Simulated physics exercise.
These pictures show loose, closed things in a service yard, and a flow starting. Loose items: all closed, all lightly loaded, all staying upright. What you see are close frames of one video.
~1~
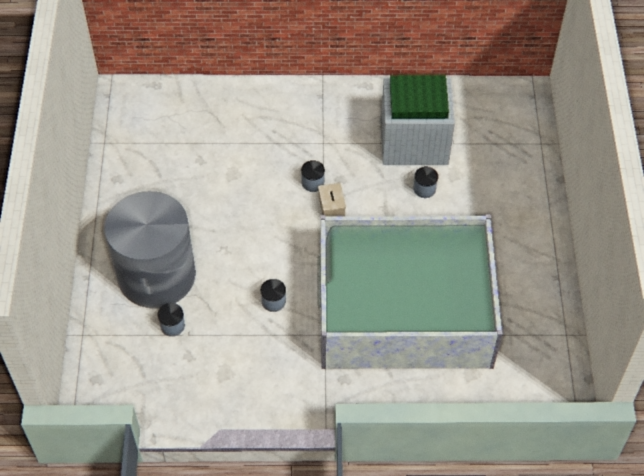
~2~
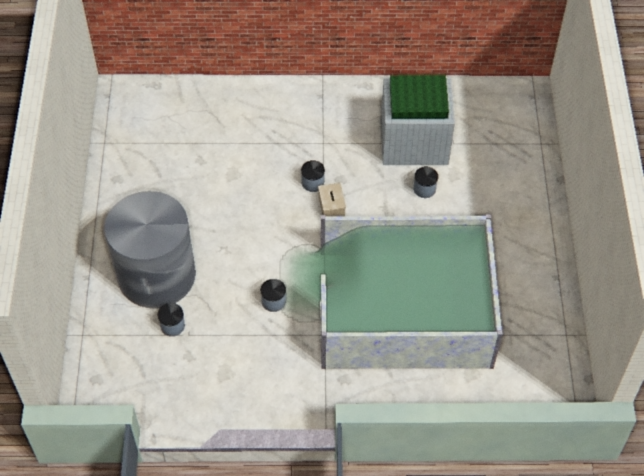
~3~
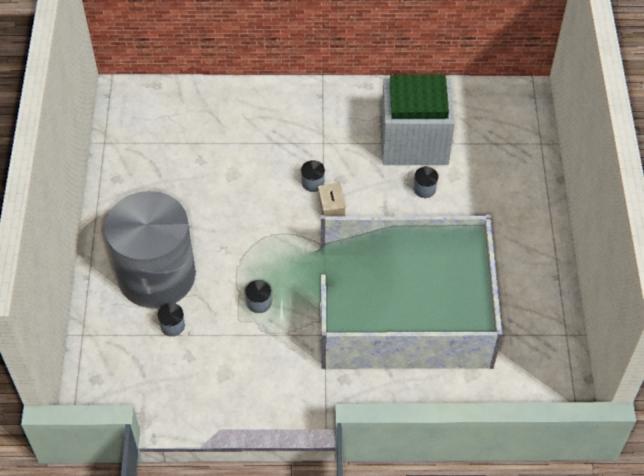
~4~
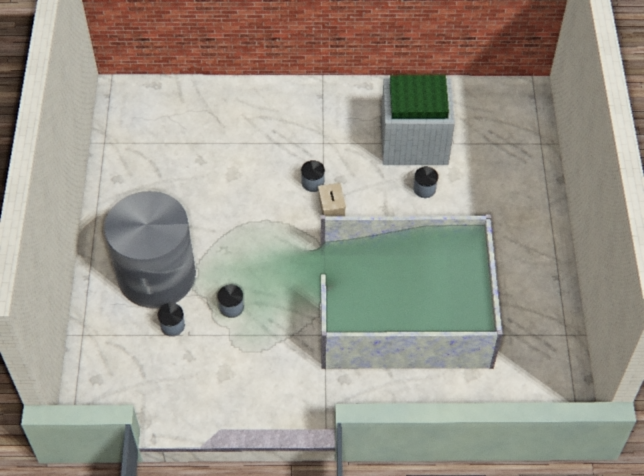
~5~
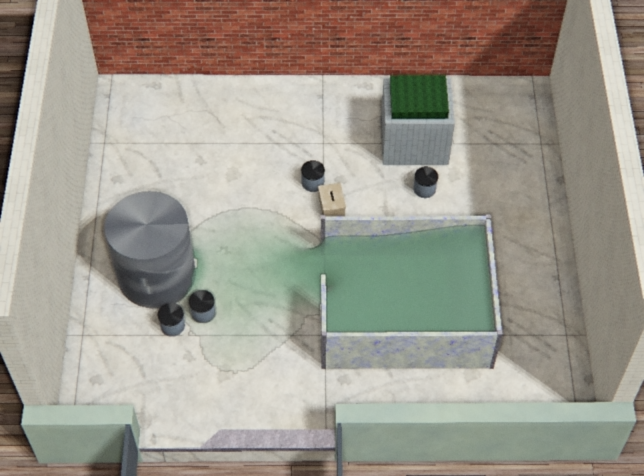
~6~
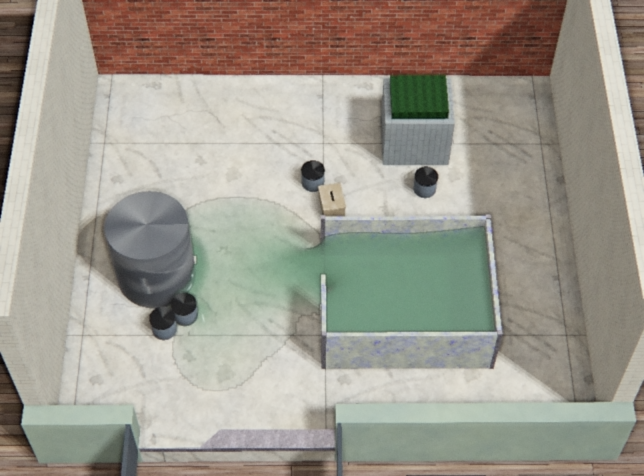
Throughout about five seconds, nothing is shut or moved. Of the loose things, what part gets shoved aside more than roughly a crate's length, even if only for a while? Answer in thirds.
One to two thirds.
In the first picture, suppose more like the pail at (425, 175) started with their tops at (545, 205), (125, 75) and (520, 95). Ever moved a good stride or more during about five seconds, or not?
Each in turn: Stays in place, pushed clear, stays in place.
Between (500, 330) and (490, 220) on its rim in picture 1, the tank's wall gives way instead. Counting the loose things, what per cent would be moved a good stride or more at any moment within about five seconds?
Roughly 0 in a hundred.
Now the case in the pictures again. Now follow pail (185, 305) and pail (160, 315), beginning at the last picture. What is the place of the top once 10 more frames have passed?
First top about at (94, 399); second top about at (71, 386).
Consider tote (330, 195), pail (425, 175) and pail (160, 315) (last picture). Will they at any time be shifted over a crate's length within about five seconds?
One after the other: Short of that, short of that, pushed that far.
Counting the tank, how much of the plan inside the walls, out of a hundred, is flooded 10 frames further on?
It comes to some 50 in a hundred.
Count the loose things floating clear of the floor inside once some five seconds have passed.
Counted: 2.
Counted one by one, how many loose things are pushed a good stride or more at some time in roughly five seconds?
2 in total.
A moment on, 2 of 5 are well off their spots; 1 afloat.
Next, 2 of 5 are well off their spots; 2 afloat.
Later, 2 of 5 are well off their spots; 2 afloat.
In the end, 2 of 5 are well off their spots, and 2 have been at some point; 2 afloat.
